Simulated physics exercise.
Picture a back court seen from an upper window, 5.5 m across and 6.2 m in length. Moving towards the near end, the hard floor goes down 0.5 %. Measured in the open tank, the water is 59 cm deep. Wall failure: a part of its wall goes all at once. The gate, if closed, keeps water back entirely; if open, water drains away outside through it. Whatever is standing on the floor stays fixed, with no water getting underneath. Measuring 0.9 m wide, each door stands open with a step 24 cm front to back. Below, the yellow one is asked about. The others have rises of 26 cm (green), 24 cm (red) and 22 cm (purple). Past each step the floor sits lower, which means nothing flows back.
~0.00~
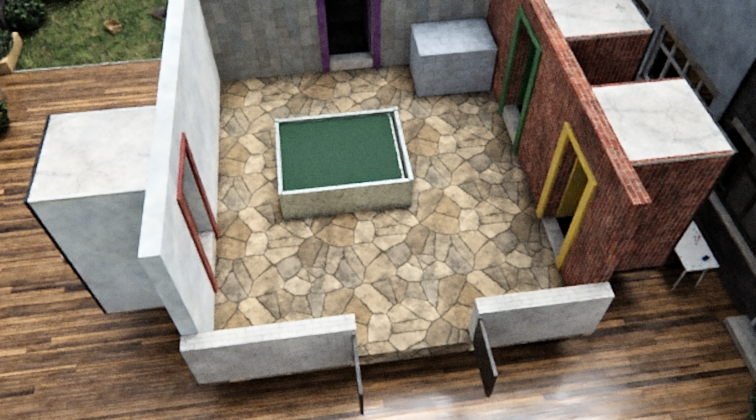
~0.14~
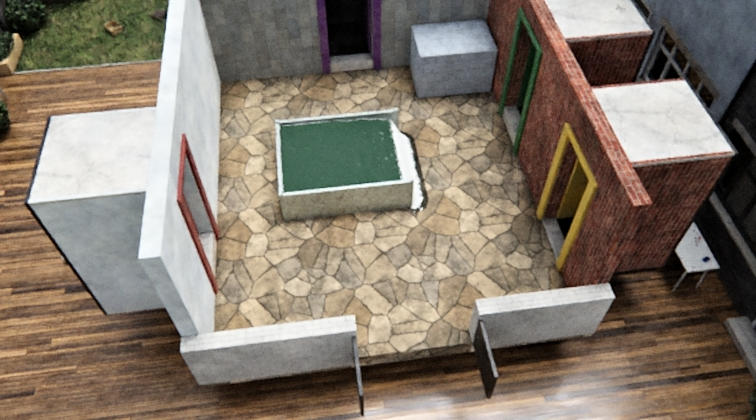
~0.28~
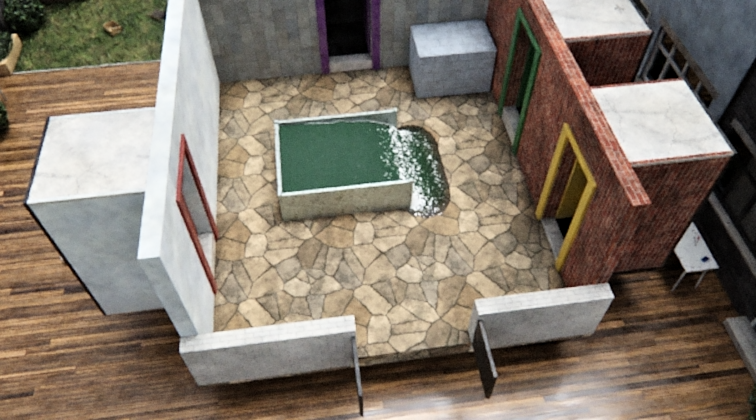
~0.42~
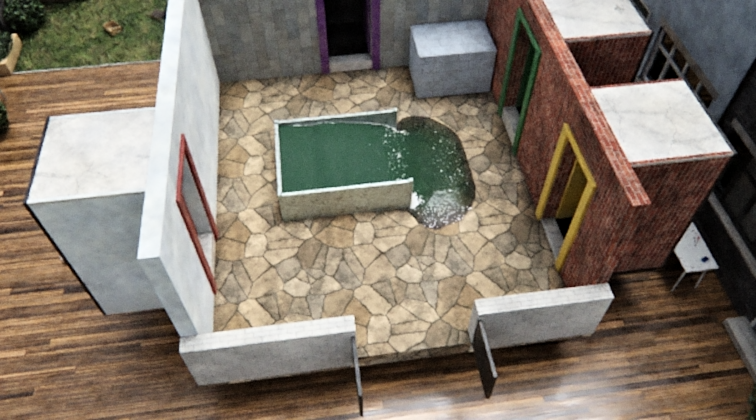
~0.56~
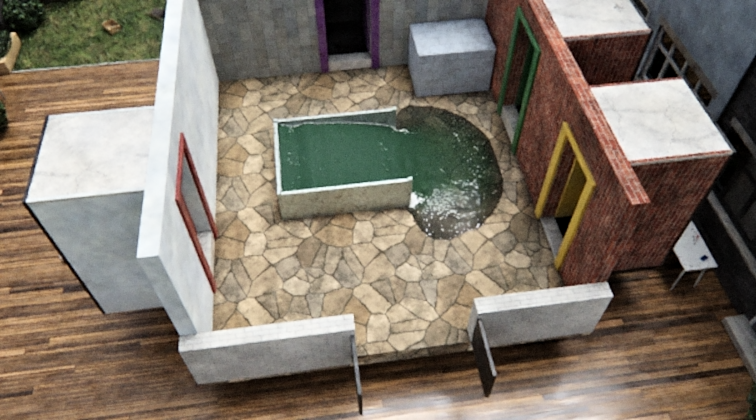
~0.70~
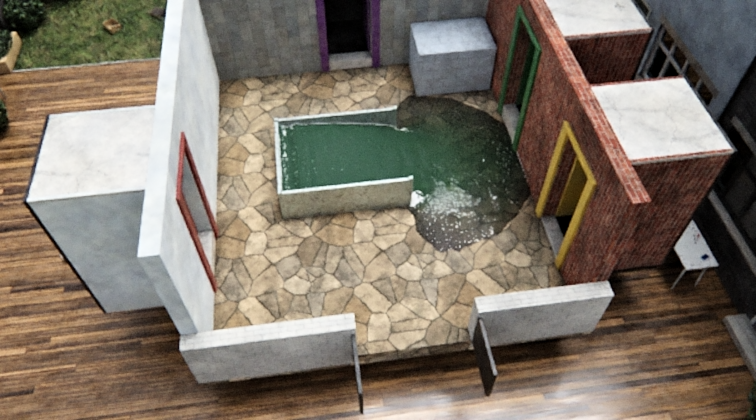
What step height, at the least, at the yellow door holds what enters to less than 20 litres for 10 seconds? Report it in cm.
A height of roughly 12 cm.
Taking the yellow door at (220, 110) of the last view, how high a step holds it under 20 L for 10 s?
8.5 cm.
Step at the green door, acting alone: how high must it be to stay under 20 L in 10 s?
The green door needs around 26 cm.
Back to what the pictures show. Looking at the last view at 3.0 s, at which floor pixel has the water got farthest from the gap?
Lab note: Front tip approx. at (571, 312).
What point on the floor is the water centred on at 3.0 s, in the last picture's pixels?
Look at about (445, 175) in the last view.
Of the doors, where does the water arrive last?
The answer is the red door.
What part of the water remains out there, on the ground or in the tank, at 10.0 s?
Something like 82 per cent of it remains.
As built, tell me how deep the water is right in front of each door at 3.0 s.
Centimetres: Yellow = 12, green = 25, red = 0, purple = 1.
After 1.4 s water covers 25 % of the floor, deepest (36 cm) near (513, 157); 12 cm at the yellow door, 2 litres in over its 5 cm step.
After 3.0 s water covers 40 % of the floor, deepest (30 cm) near (567, 302); 12 cm at the yellow door, 54 litres in over its 5 cm step.
After 10.0 s water covers 100 % of the floor, deepest (11 cm) near (216, 256); 7 cm at the yellow door, 123 litres in over its 5 cm step.
At the yellow door as built, the water arrived by 1.1 s and peaked near 15 cm at 2.0 s.
Run again over the same 10 s with other heights there, 32 litres in over 10.5 cm, 11 litres over 14 cm. The limit of 20 litres is kept from about 12 cm up.
